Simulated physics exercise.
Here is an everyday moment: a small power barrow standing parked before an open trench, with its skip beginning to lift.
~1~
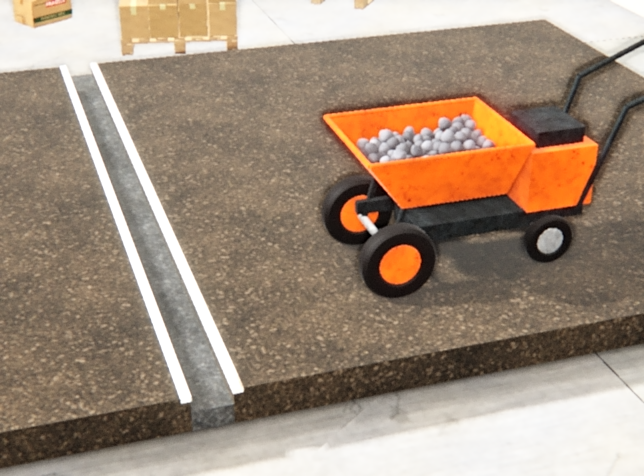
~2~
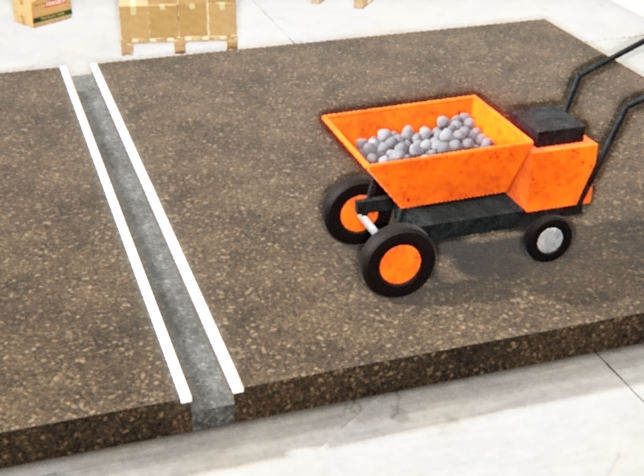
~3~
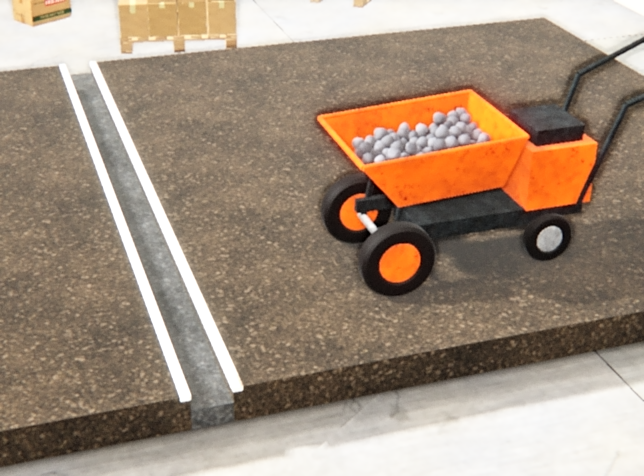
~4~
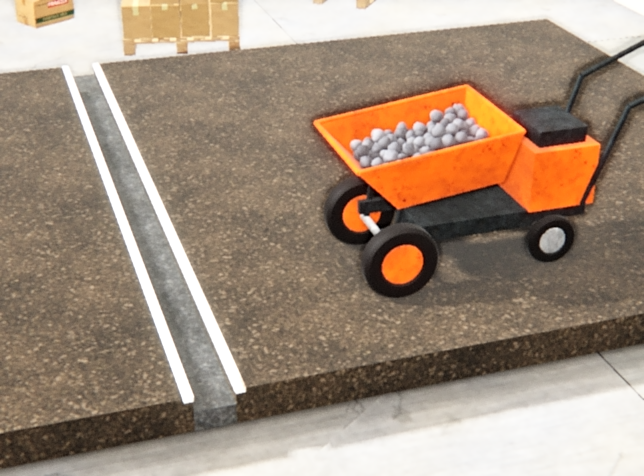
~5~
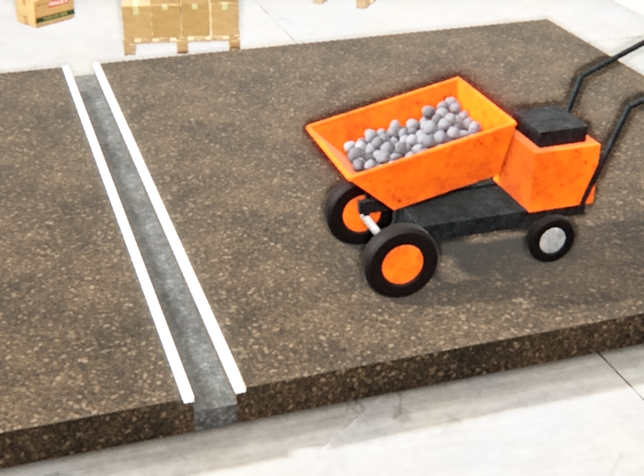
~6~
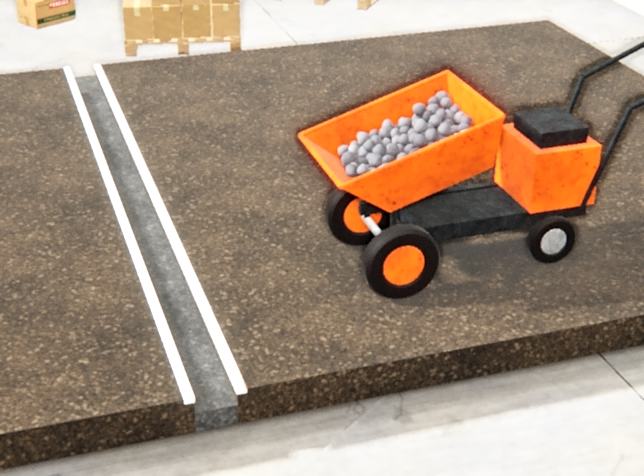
To begin with, an orange power barrow loaded with round grey cobbles stands parked to the right of a narrow, white-edged trench, its skip level. The skip then starts to tilt, its lip dipping gradually toward the left as its back rises, until it is clearly tipped, while the wheels stay put.
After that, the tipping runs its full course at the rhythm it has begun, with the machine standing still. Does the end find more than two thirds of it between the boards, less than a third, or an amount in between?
Fails to reach a third.
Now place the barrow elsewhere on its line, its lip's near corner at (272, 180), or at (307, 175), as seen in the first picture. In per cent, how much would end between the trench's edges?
Position 1 near 30 %, position 2 near 50 %.
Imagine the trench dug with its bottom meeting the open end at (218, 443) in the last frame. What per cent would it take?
Estimated share: Approx. 30 %.
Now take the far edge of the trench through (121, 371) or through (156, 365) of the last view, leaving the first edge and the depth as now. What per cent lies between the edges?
I'd put it near 30 in a hundred, then near 30 in a hundred.
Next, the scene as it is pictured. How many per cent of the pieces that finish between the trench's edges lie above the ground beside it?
Something like 25 in a hundred.
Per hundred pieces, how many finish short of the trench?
Roughly 60 in a hundred.
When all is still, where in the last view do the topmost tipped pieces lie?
Summit once settled: About (240, 269).
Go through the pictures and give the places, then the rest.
Lip of the skip at (370, 167), level; top of the load at (439, 147), round cobbles; first edge of the trench at (222, 352); far edge at (172, 361), the trench under half as wide as the skip, and shallow for its width, in the first frame.
Lip of the skip at (368, 167), level; top of the load at (436, 144), in the second frame.
Lip of the skip at (363, 168), tipped barely; top of the load at (447, 139), in the third frame.
Lip of the skip at (359, 173), tipped a little; top of the load at (452, 131), in the fourth frame.
Lip of the skip at (350, 179), tipped a little; top of the load at (453, 133), in the fifth frame.
Lip of the skip at (342, 187), tipped clearly; top of the load at (445, 129); first edge of the trench at (226, 353); far edge at (176, 362), in the sixth frame.
Soon after the last picture, skip tipped steeply; all in the skip.
A little later, skip tipped right over; about two thirds in the skip; about a third short of the trench; a stray few in or heaped over the trench; a stray few falling.
Later still, skip tipped right over; about a quarter in the skip; about half short of the trench; about a quarter in or heaped over the trench; a stray few beyond it.
At rest, skip tipped right over; about a quarter in the skip; about two thirds short of the trench; about a quarter in or heaped over the trench; a stray few beyond it.
